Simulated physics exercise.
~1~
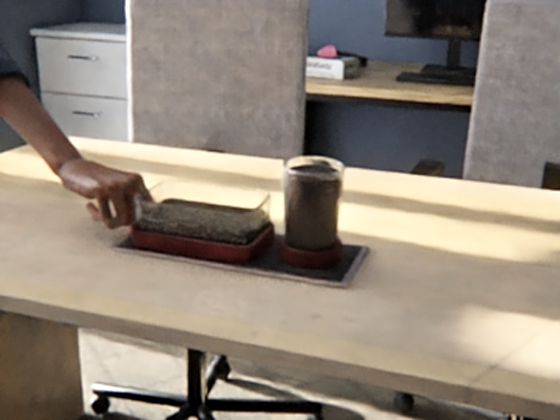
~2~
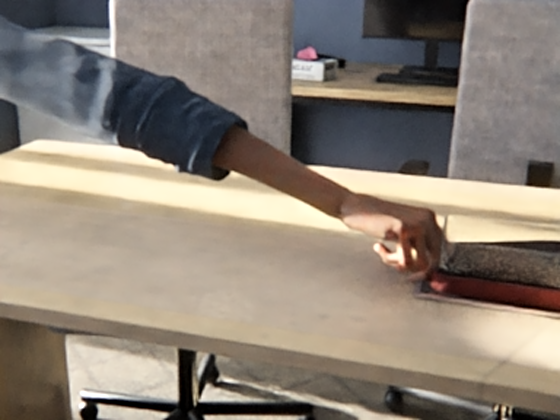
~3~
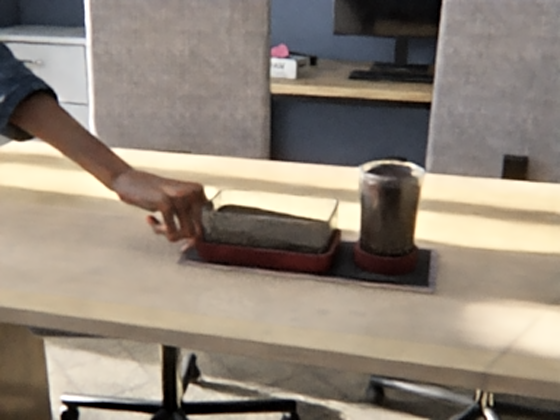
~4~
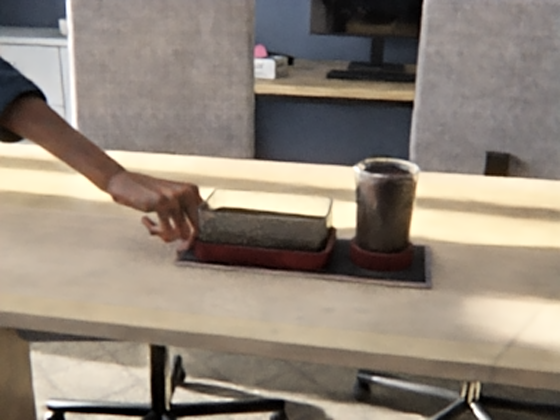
On a pale wooden table in an office, a hand slid a dark tray holding an oblong tub and a tall glass, both filled with something dark, far to the right, then drew it partway back left, where it came to rest.
